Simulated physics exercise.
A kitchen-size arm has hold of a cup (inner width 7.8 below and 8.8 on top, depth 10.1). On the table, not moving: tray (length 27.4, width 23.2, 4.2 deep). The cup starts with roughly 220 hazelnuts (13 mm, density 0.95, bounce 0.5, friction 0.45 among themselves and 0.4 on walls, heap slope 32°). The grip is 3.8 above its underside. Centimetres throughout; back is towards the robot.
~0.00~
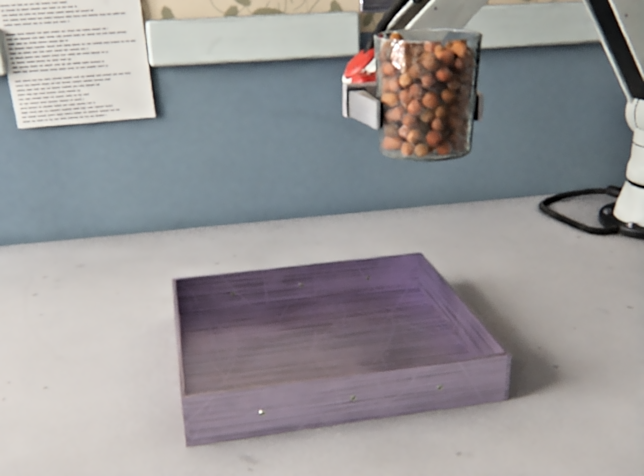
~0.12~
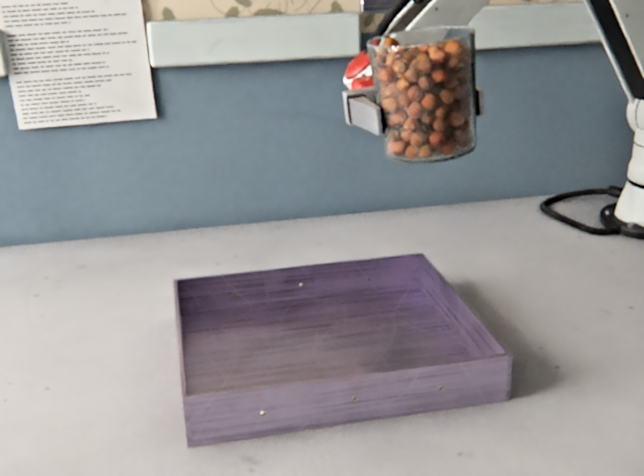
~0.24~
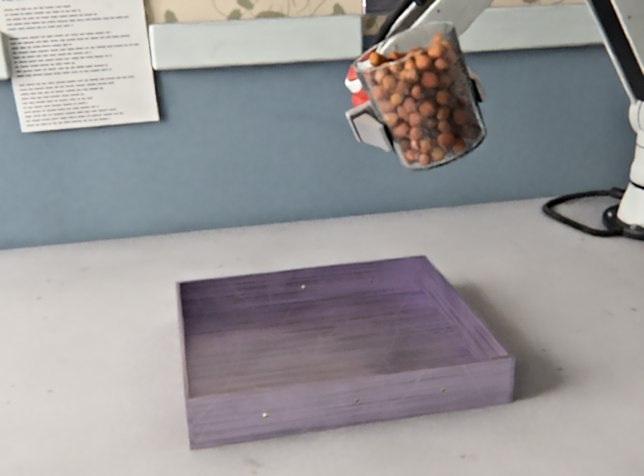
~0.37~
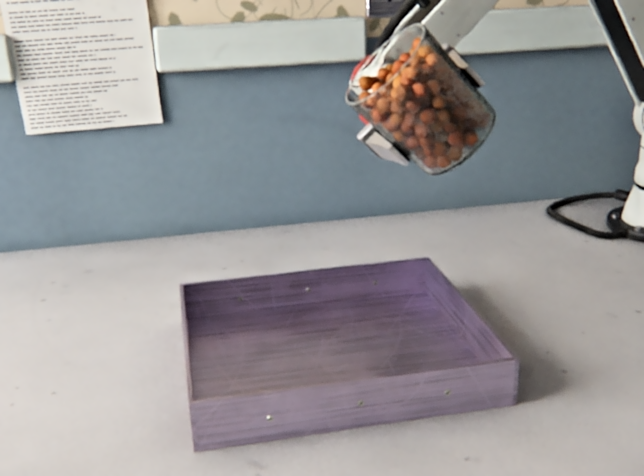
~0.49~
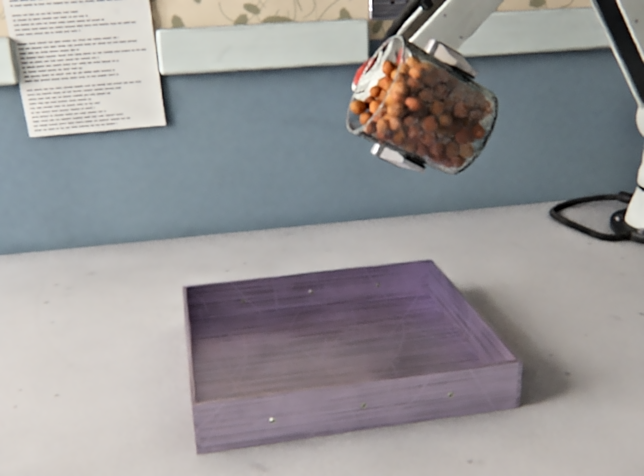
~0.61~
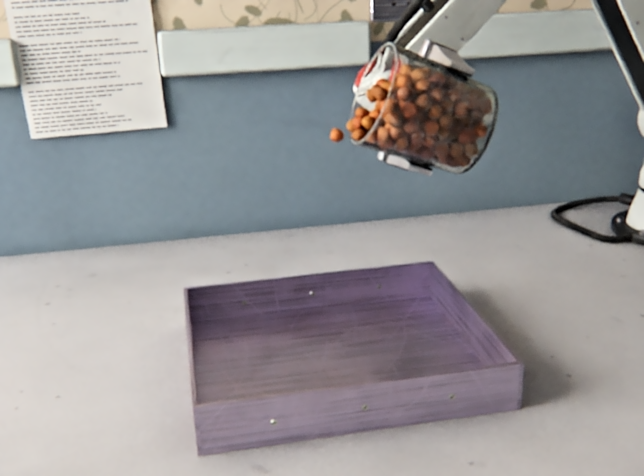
A robot arm holding a clear cup full of hazelnuts above a table with a shallow purple tray tilts the cup steadily to the left until it leans well over, and one nut leaves the rim.
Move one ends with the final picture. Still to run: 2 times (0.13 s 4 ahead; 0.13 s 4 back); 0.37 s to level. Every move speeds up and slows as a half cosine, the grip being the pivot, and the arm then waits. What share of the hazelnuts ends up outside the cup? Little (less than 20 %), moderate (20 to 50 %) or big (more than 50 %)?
A moderate share, 20 to 50 %, ends outside the cup.
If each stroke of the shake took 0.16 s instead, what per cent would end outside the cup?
It would be near 25 per cent.
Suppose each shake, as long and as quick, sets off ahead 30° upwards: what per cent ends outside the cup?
Some 45 per cent.
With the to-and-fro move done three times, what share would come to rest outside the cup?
Then about 45 per cent.
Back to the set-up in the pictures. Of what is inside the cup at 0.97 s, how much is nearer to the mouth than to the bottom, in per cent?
About 40 per cent.
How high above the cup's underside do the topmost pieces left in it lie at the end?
About 7.5 cm.
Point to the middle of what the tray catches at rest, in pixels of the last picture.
Around (257, 361).
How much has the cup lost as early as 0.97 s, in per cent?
About 25 per cent by then.
After 0.97 s, tilted 67° forward, highest piece 26 above the table; 162 in the cup, 35 in the tray, 18 in flight or on a rim.
After 1.32 s, tilted 32° forward, highest piece 27 above the table; 132 in the cup, 80 in the tray, 1 on the table or floor, 2 in flight or on a rim.
After 1.70 s, level, highest piece 27 above the table; 132 in the cup, 82 in the tray, 1 on the table or floor.
After 2.75 s, level, highest piece 27 above the table; 132 in the cup, 82 in the tray, 1 on the table or floor.
At rest, 132 in the cup, 82 in the tray, 1 on the table or floor. That is 39 % outside the cup.
